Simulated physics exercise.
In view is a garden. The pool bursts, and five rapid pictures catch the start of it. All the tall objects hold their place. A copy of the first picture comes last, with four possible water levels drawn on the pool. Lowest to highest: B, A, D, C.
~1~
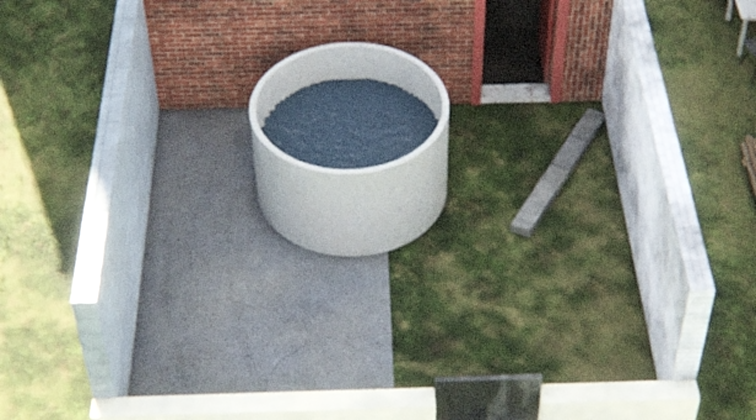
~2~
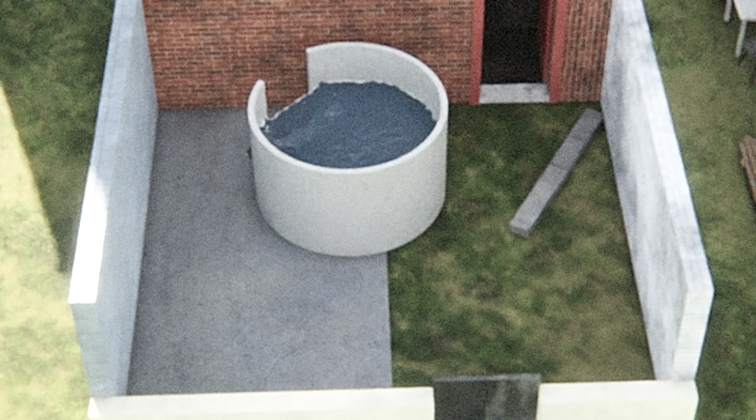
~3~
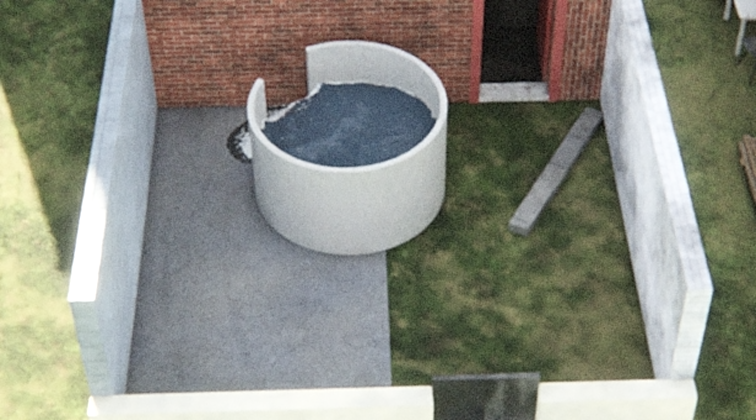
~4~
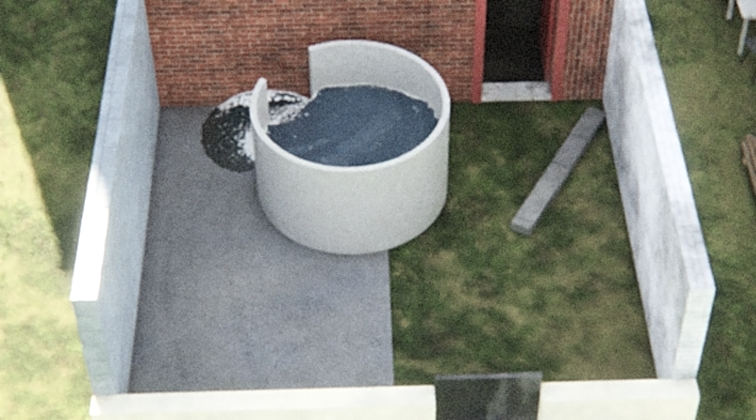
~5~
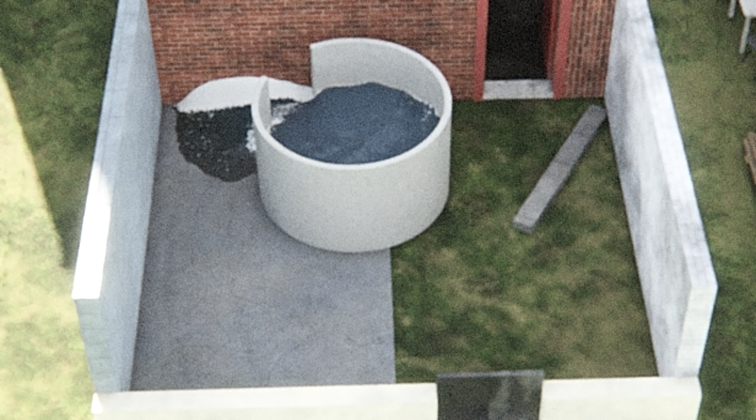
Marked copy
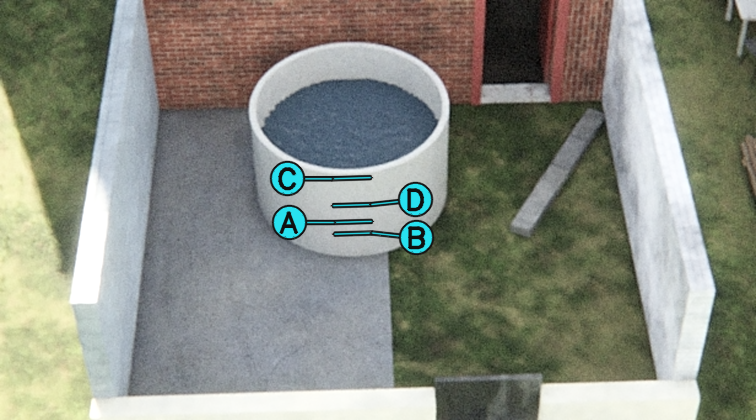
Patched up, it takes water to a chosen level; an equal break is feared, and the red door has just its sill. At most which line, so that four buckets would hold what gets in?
Line D just does it.
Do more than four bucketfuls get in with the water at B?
No, not at all.
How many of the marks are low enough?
Three of them.
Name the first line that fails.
It is C.
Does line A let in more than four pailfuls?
No, not at all.
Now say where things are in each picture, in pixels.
The first picture shows water in the pool at rest, its middle at (350, 137); foot of the red doorway at (515, 102); shut gate at (488, 383).
In the second picture, water covers 1 % of the ground, its front hidden from here.
In the third picture, water covers 3 % of the ground, its front hidden from here.
The fourth picture shows front seen at (211, 132), 5 % of the ground wet.
The fifth picture shows front seen at (177, 106), 7 % of the ground wet.
On the marked copy, A at (352, 221); B at (353, 233); C at (351, 178); D at (352, 205); from the bottom up B, A, D, C.
With A, nothing gets over.
With B, nothing gets over.
With C, about 12 bucketfuls get in.
With D, a splash gets over, under a bucket.
